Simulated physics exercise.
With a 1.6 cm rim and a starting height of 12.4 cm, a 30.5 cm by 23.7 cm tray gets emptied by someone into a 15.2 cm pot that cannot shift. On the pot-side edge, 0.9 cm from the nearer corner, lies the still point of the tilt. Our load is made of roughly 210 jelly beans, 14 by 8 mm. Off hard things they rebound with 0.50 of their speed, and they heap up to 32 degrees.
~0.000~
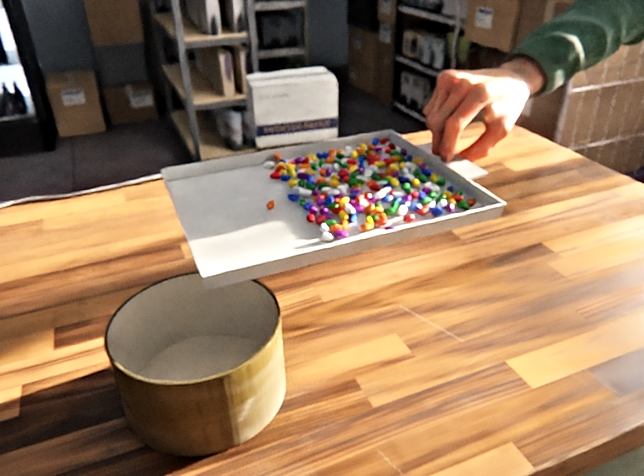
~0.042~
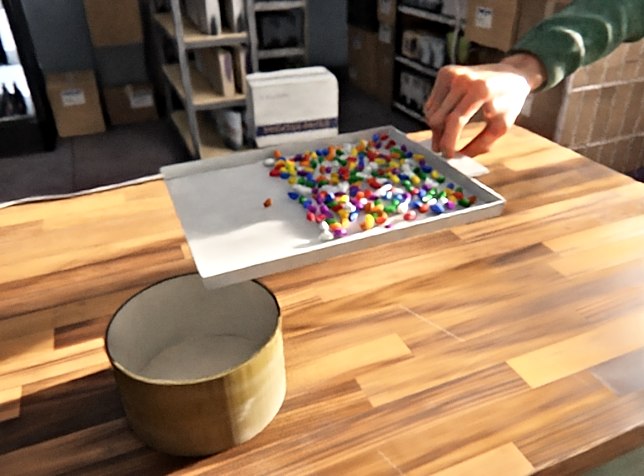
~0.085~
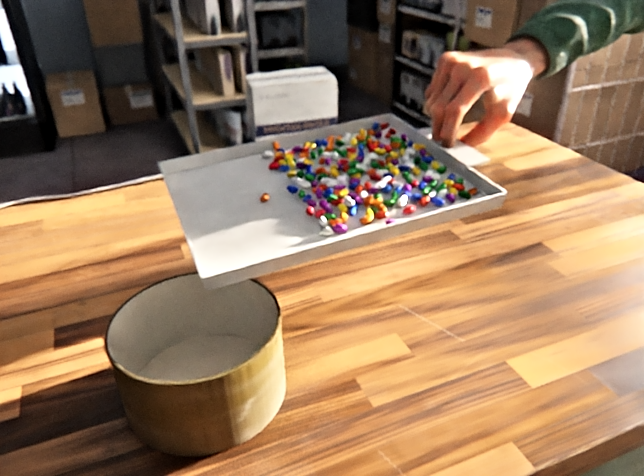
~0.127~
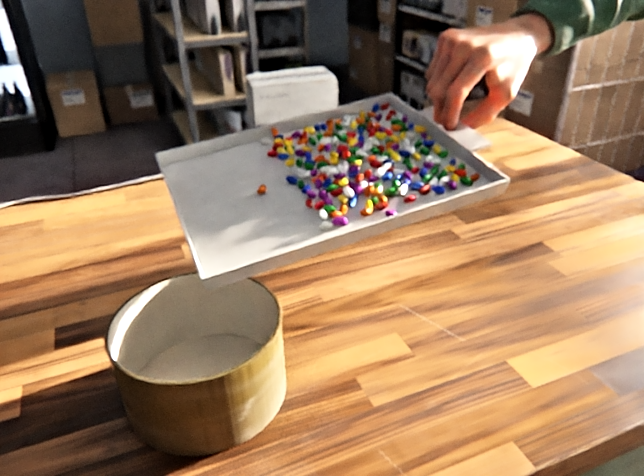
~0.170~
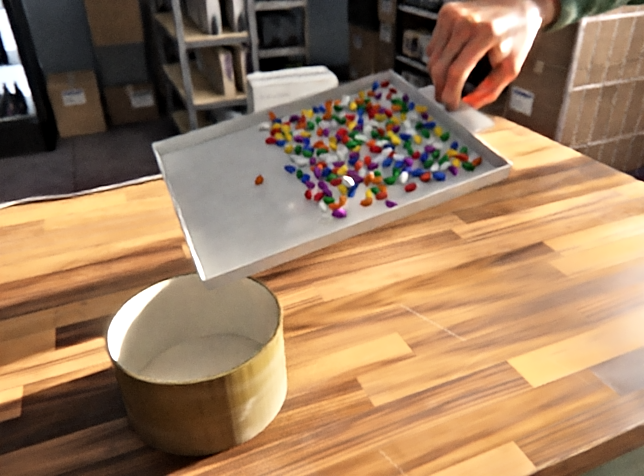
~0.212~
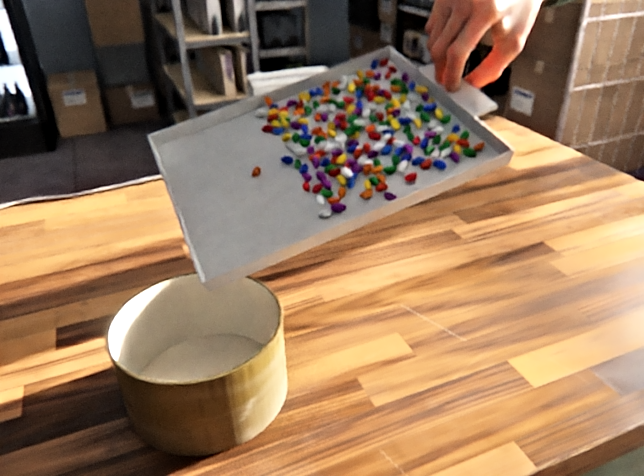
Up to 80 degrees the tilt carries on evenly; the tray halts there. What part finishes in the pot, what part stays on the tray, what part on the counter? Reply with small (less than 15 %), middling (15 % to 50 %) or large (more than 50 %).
Pot - large, tray - small, counter - middling.
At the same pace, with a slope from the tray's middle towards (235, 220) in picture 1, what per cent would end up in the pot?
That comes to around 25 per cent.
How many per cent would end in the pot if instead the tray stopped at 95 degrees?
Around 70 in a hundred.
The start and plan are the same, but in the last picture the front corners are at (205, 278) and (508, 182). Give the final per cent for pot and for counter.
That works out as pot 55 and counter 40.
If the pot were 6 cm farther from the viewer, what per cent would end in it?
0 %.
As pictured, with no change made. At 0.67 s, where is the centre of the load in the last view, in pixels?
(226, 244), roughly.
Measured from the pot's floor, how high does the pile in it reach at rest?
2.5 cm.
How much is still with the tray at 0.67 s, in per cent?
Around 95 percent.
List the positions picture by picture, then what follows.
Tray tilt 0 degrees, front corners at (205, 274) and (502, 203); middle of the pieces at (358, 182); pot at (194, 320), in the first picture.
Tray tilt 1 degrees, front corners at (204, 274) and (502, 200); middle of the pieces at (358, 179), in the second picture.
Tray tilt 3 degrees, front corners at (204, 275) and (503, 192), lowest corner left front; middle of the pieces at (358, 171), in the third picture.
Tray tilt 8 degrees, front corners at (204, 276) and (506, 179), lowest corner left front; middle of the pieces at (358, 158), in the fourth picture.
Tray tilt 13 degrees, front corners at (204, 277) and (509, 163), lowest corner left front; middle of the pieces at (357, 143), in the fifth picture.
Tray tilt 17 degrees, front corners at (203, 279) and (511, 149), lowest corner left front; middle of the pieces at (356, 128); pot at (196, 319). Its pace works out near 115 degrees a second, in the sixth picture.
Then, at 0.49 s, tilt 49 degrees; the tray holds 100 %, the pot 0 %.
Then, at 0.67 s, tilt 69 degrees; the tray holds 95 %, the pot 0 %.
After 0.97 s, tilt 80 degrees; the tray holds 5 %, the pot 65 %.
By 2.2 s all is still; pot 70 %, tray 5 %, counter 25 %.
